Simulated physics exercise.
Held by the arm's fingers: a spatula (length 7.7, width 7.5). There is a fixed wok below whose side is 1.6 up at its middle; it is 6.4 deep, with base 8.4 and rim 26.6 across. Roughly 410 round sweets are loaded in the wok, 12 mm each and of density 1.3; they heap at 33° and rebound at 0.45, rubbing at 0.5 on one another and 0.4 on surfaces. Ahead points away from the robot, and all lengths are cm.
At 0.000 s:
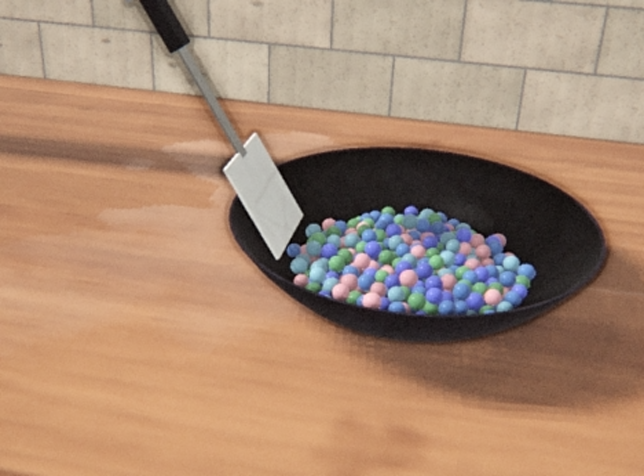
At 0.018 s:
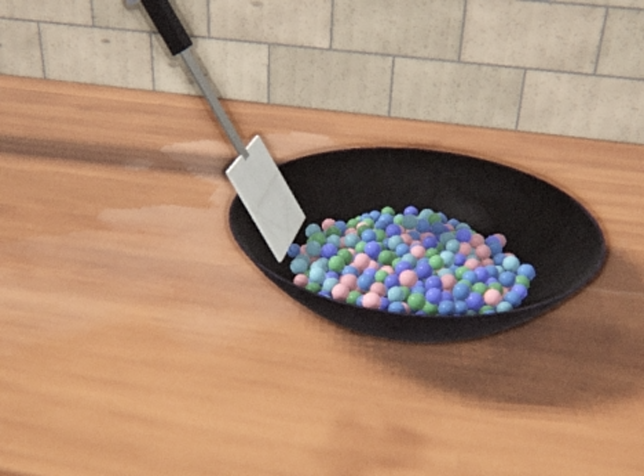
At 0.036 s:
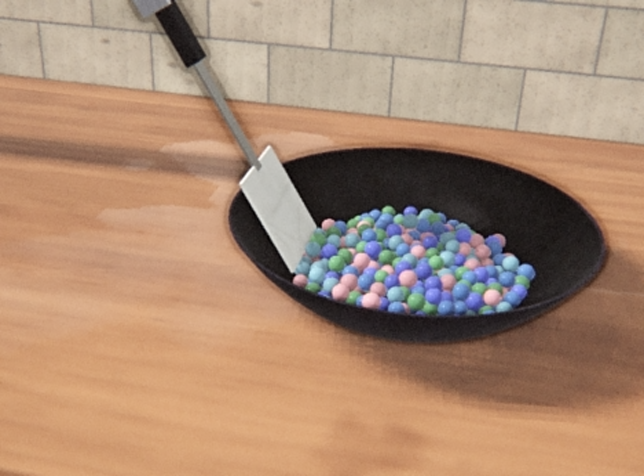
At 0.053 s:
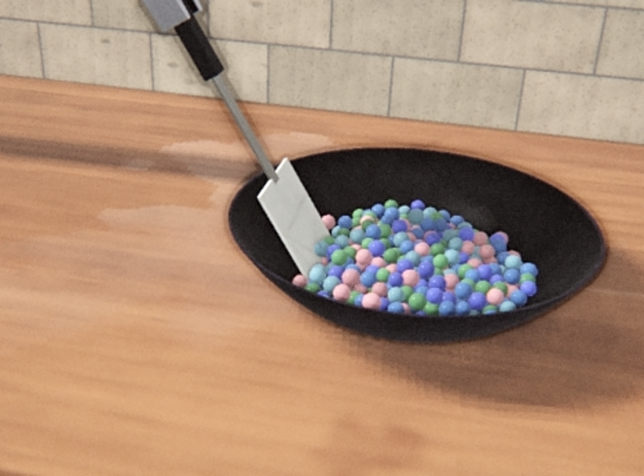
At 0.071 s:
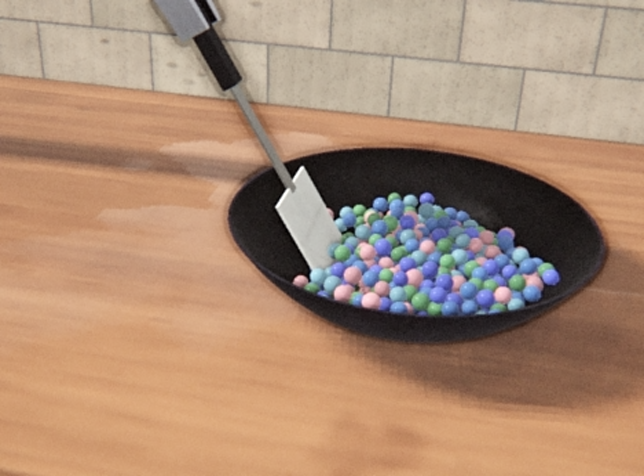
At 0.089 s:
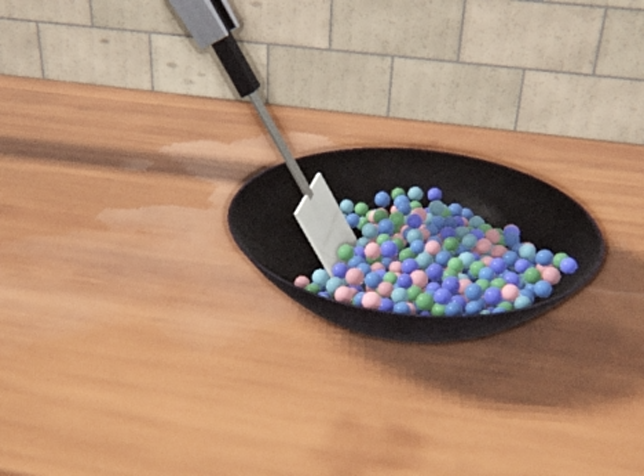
In this clip, a robot arm lowers a spatula at the left side of a black wok on a wooden counter, then moves it rightward, pushing a pile of small blue, green and pink balls to the right.
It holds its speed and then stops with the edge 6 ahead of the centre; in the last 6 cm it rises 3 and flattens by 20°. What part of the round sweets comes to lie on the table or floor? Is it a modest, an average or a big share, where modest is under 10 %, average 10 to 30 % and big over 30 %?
Modest.
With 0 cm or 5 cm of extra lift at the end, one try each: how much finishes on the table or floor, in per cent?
It comes to around 5 per cent on the first try and around 5 per cent on the second.
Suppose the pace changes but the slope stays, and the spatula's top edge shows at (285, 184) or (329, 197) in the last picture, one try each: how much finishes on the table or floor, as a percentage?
Estimates: About 0 %, about 15 %.
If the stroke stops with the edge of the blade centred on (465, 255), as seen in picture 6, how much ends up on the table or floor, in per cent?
Estimate: Approx. 0 %.
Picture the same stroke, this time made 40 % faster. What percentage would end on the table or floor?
Then around 15 percent would finish on the table or floor.
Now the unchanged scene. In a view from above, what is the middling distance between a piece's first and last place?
It comes to some 5 cm.
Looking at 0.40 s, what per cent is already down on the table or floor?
0 %.
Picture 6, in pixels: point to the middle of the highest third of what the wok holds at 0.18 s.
It is centred at about (505, 247).
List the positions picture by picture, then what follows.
In the first picture, spatula top edge at (241, 151), sloping 59°; upper third of the load around (410, 256), from x 295 to 525, top at y 215; 414 in the wok.
In the second picture, spatula top edge at (243, 153), sloping 59°; upper third of the load around (410, 256), from x 295 to 525, top at y 215.
In the third picture, spatula top edge at (256, 164), sloping 59°; upper third of the load around (409, 256), from x 295 to 525, top at y 215.
In the fourth picture, spatula top edge at (273, 177), sloping 59°; upper third of the load around (415, 253), from x 300 to 530, top at y 205.
In the fifth picture, spatula top edge at (290, 186), sloping 59°; upper third of the load around (425, 252), from x 300 to 550, top at y 200.
In the sixth picture, spatula top edge at (308, 193), sloping 59°; upper third of the load around (435, 252), from x 300 to 570, top at y 195; 414 in the wok.
By 0.13 s, sloping 59°, highest piece 7 above the table; 414 in the wok.
By 0.18 s, sloping 50°, highest piece 7 above the table; 413 in the wok, 1 on the blade or in flight.
By 0.40 s, sloping 39°, highest piece 8 above the table; 397 in the wok, 10 on the table or floor, 7 on the blade or in flight.
By 1.45 s, sloping 39°, highest piece 7 above the table; 397 in the wok, 17 on the table or floor.
Final count, 397 in the wok, 17 on the table or floor. That is 4 % on the table or floor.
